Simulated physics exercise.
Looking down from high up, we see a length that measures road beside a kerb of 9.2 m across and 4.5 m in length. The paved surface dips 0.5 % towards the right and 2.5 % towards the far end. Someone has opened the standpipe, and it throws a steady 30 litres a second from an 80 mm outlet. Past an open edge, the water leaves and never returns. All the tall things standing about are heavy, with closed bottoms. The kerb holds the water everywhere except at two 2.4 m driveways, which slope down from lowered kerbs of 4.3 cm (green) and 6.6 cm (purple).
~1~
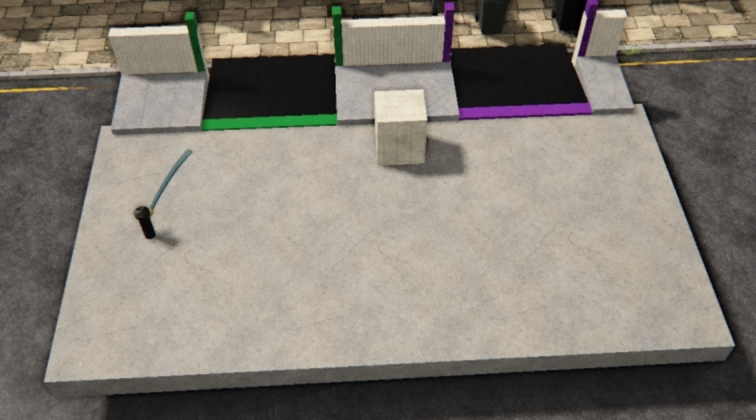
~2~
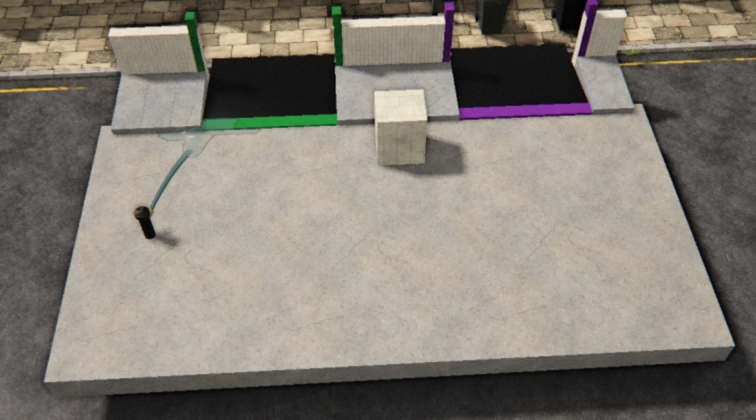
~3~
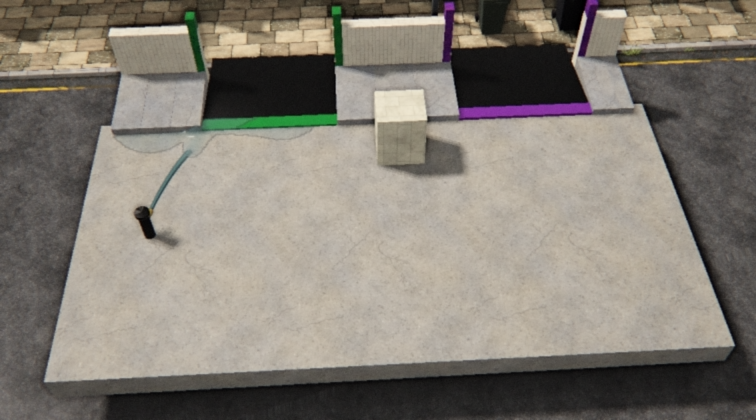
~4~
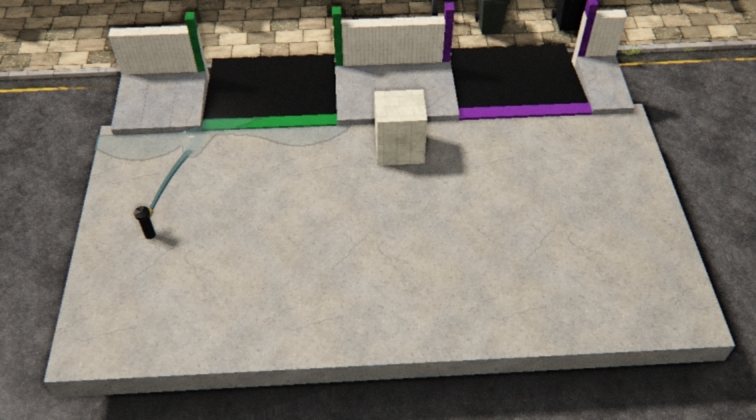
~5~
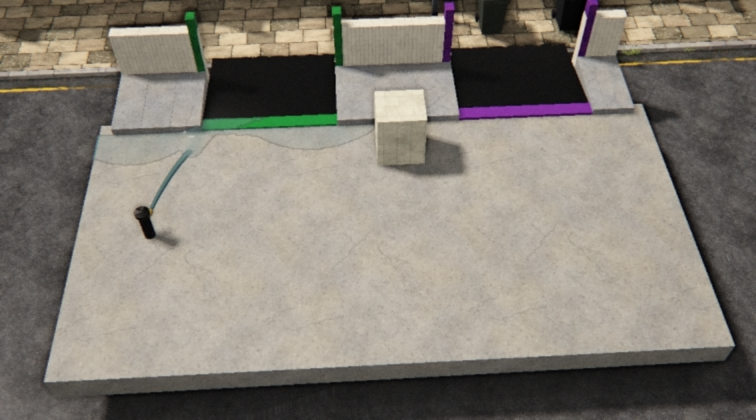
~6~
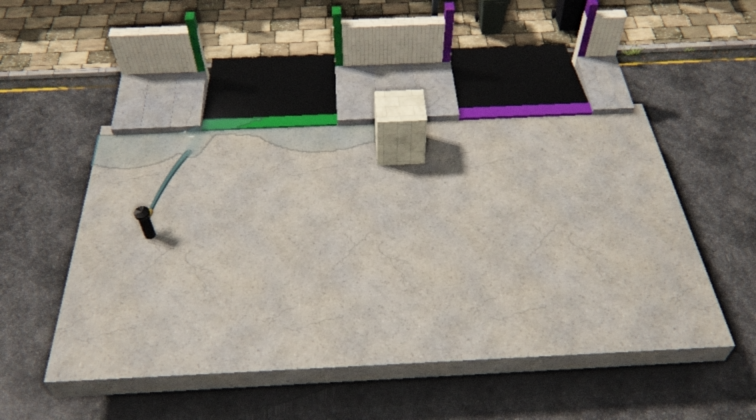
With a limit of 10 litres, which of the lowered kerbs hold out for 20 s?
Outcome: The green drive outstrips the figure, the purple drive lags behind the figure.
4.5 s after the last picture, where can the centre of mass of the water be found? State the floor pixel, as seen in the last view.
Centre of water: Approx. (283, 136).
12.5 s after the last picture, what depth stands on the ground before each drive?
Reading (cm) - green: 2.5; purple: 2.0.
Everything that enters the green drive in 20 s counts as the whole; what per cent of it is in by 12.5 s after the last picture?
Something like 80 in a hundred has arrived by then.
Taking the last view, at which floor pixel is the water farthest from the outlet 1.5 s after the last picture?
Front tip: Around pixel (440, 123).
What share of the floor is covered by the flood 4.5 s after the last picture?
10 %.
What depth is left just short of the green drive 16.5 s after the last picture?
The depth there is around 3.0 cm.
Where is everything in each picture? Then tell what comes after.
In the first frame, the jet has just started at (155, 203); the ground is still dry.
In the second frame, the jet leaves at (155, 203); the sheet reaches (237, 120), 2.7 m away, and wets 0.5 m2.
In the third frame, from the spout at (155, 203) the water has spread over 1.0 m2; its tip is at (309, 128), and it is 1.2 cm deep on average.
In the fourth frame, from the spout at (155, 203) the water has spread over 1.6 m2; its tip is at (346, 127), and it is 1.1 cm deep on average.
In the fifth frame, from the spout at (155, 203) the water has spread over 2.1 m2; its tip is at (373, 125), and it is 1.1 cm deep on average.
In the sixth frame, the jet leaves at (155, 203); the sheet reaches a hidden place, 4.6 m away, and wets 2.4 m2.
Then, 1.5 s after the last picture water covers 5 % of the floor and is deepest (19 cm) near (196, 133); green drive 2.7 cm at the lowered kerb, 96 L in, purple drive not reached.
Then, 4.5 s after the last picture water covers 10 % of the floor and is deepest (19 cm) near (196, 133); green drive 2.7 cm at the lowered kerb, 158 L in, purple drive not reached.
Then, 8.5 s after the last picture water covers 10 % of the floor and is deepest (19 cm) near (196, 133); green drive 2.7 cm at the lowered kerb, 242 L in, purple drive 1.7 cm at the lowered kerb, 0 L in.
Then, 12.5 s after the last picture water covers 15 % of the floor and is deepest (19 cm) near (196, 133); green drive 2.7 cm at the lowered kerb, 325 L in, purple drive 2.1 cm at the lowered kerb, 0 L in.
Then, 16.5 s after the last picture water covers 15 % of the floor and is deepest (19 cm) near (196, 133); green drive 2.8 cm at the lowered kerb, 409 L in, purple drive 2.3 cm at the lowered kerb, 0 L in.
